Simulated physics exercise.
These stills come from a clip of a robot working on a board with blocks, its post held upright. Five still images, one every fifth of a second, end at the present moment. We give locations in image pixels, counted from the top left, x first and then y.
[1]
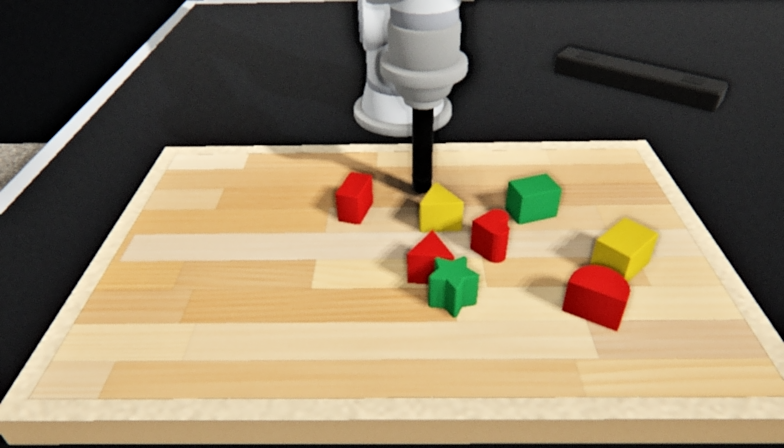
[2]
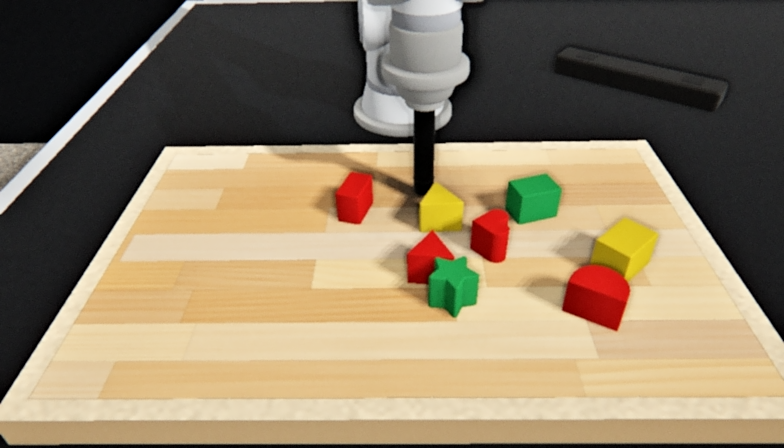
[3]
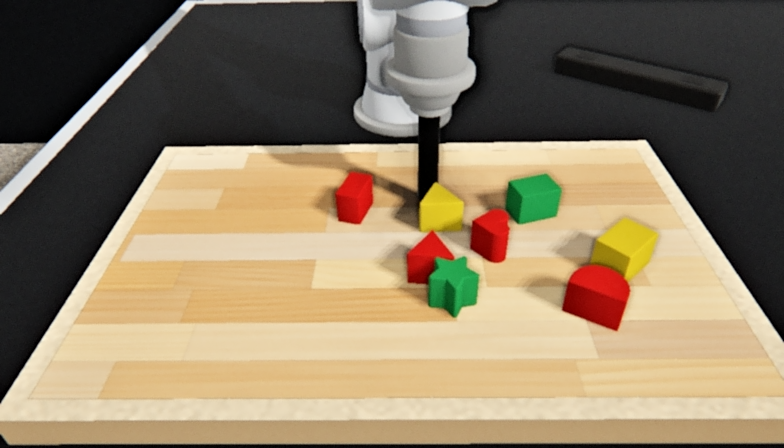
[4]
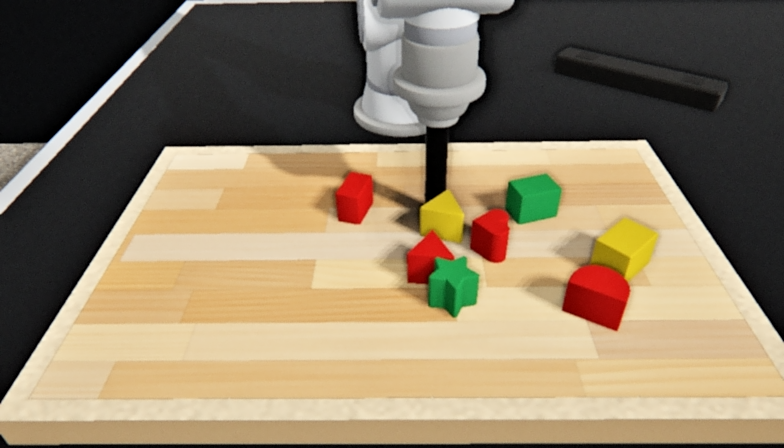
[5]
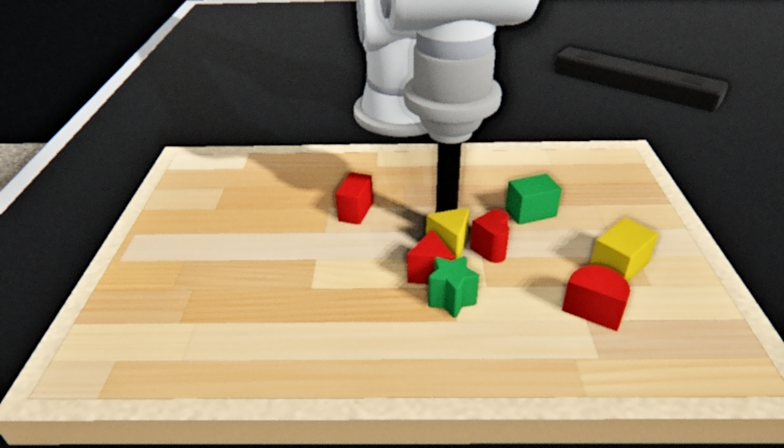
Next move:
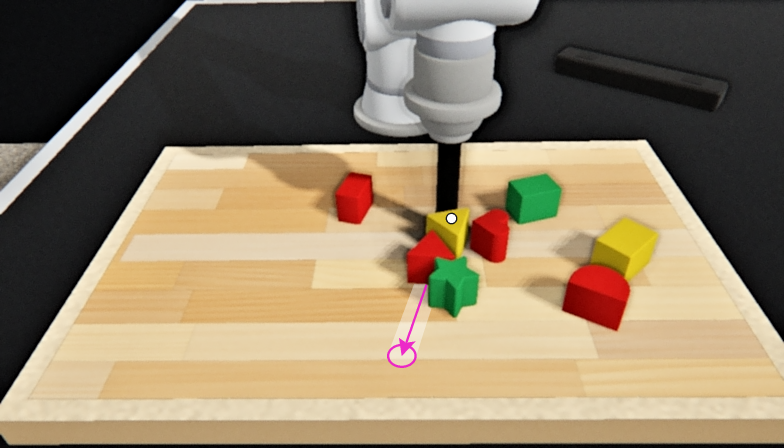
A robot arm with a black post eased up to the yellow triangular block and pushed it a short way toward the red triangular block, while the other blocks on the wooden board stayed still.
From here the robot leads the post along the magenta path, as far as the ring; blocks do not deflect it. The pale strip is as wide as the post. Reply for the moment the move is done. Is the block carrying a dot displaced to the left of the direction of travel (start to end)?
Final answer: Yes.
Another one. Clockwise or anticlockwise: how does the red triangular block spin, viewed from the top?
It swings round clockwise.
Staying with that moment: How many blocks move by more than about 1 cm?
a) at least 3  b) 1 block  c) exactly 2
It's a.
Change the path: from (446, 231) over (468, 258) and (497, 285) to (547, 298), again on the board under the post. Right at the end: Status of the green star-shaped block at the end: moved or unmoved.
At the moment the path ends, the green star-shaped block no longer stands where it did.
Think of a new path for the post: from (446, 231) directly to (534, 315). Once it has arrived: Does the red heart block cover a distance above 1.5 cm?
Yes, it checks out.
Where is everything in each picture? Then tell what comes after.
Lower end of the post (422, 189), tops of blocks, red triangular block (431, 246), yellow triangular block (440, 195), green star-shaped block (453, 270), red heart block (494, 221), in the first frame.
Post (424, 191), blocks as before, in the second frame.
Post (428, 197), blocks as before, in the third frame.
Post (435, 209), yellow triangular block (444, 203), in the fourth frame.
Post (446, 226), red triangular block (431, 246), yellow triangular block (452, 219), green star-shaped block (453, 270), red heart block (494, 221), in the fifth frame.
The drawn path runs straight from (446, 231) to (402, 356); the dot is on the yellow triangular block.
On the path given first. One third of the way, post (433, 260); red triangular block (420, 258), turned 35° anticlockwise; yellow triangular block (458, 248), turned 25° anticlockwise; green star-shaped block (457, 275), turned 25° clockwise.
Two thirds of the way, post (418, 302); red triangular block (397, 292), turned 25° anticlockwise; yellow triangular block (462, 252), turned 45° anticlockwise; green star-shaped block (459, 281).
At the end, post (402, 349); red triangular block (374, 313), turned 35° clockwise; yellow triangular block (462, 252), turned 45° anticlockwise; green star-shaped block (459, 281); red heart block not moved.
